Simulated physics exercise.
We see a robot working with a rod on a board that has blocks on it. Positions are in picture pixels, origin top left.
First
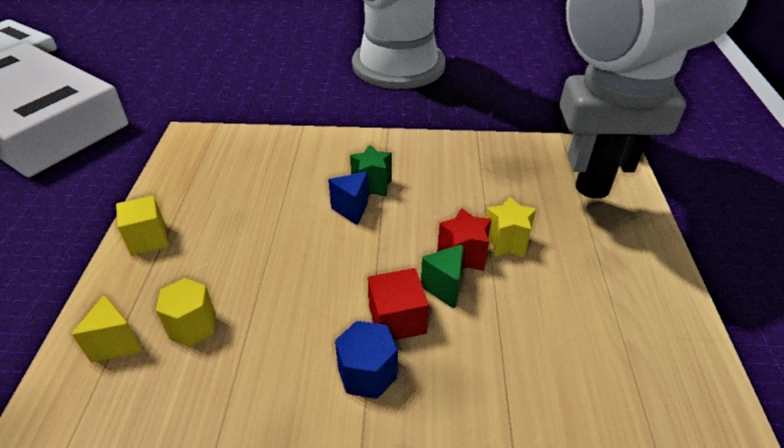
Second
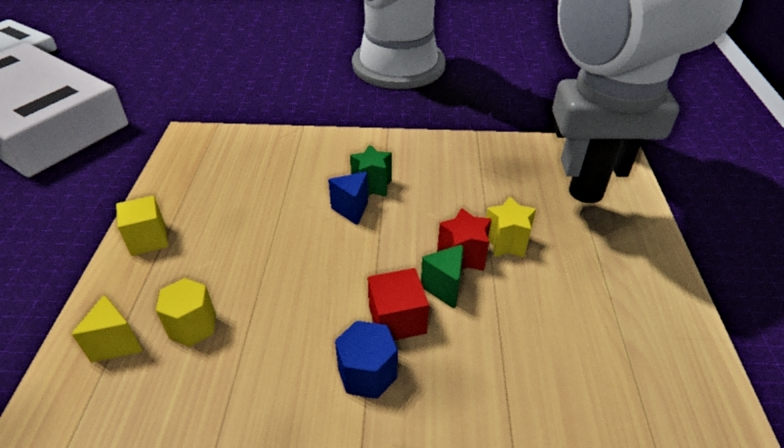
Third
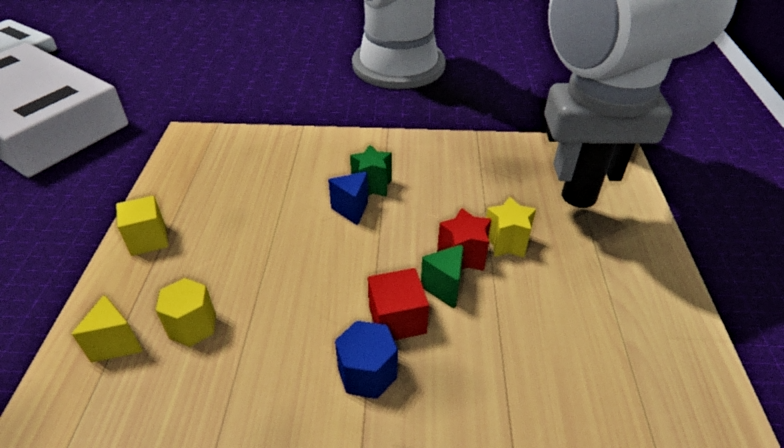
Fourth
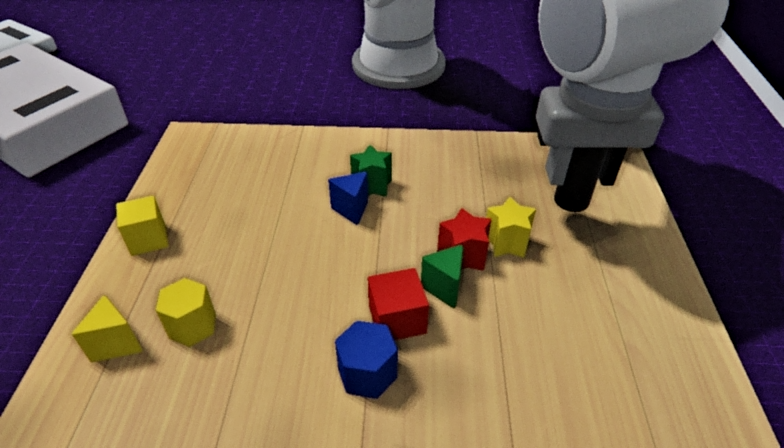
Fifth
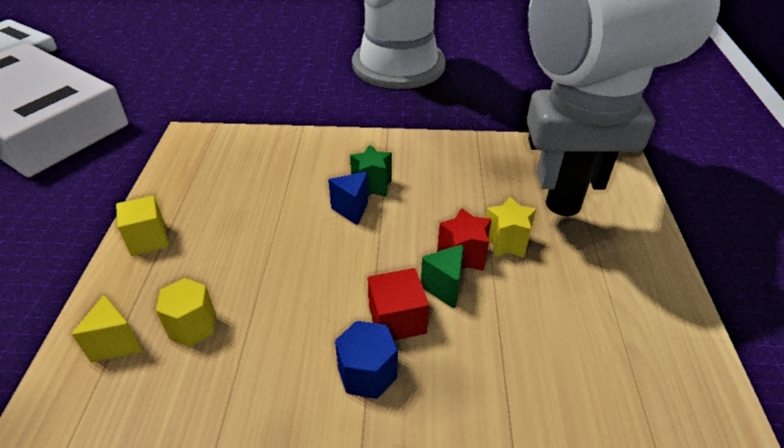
On a wooden board scattered with red, blue, green and yellow blocks, a robot arm moves its dark rod slightly left and toward the viewer, nearing the yellow star on the right, while all the blocks stay still.
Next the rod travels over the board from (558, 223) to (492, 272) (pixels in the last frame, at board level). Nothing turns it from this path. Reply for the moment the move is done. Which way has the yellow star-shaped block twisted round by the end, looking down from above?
Top view: Clockwise.
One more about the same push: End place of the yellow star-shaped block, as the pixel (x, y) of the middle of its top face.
Its top face will be centred at roughly (465, 227).
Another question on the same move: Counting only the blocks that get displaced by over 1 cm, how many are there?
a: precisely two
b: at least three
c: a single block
I'll go with a - precisely two.
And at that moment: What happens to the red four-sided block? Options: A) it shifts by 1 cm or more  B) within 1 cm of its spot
It's B.
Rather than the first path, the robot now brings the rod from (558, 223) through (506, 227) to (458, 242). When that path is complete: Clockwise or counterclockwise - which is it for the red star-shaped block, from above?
Answer: Clockwise.
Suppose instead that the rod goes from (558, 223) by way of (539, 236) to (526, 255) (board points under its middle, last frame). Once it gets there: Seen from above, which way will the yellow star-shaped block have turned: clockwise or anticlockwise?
From above, the turn goes clockwise.
On the path given first. One third of the way, rod at (542, 221); yellow star-shaped block at (504, 216).
Two thirds of the way, rod at (518, 238); red star-shaped block at (436, 225), turned 20° anticlockwise; yellow star-shaped block at (479, 222), turned 50° clockwise.
At the end, rod at (495, 255); red four-sided block unmoved; green three-sided block unmoved; red star-shaped block at (422, 222), turned 30° anticlockwise; yellow star-shaped block at (465, 227), turned 90° clockwise.
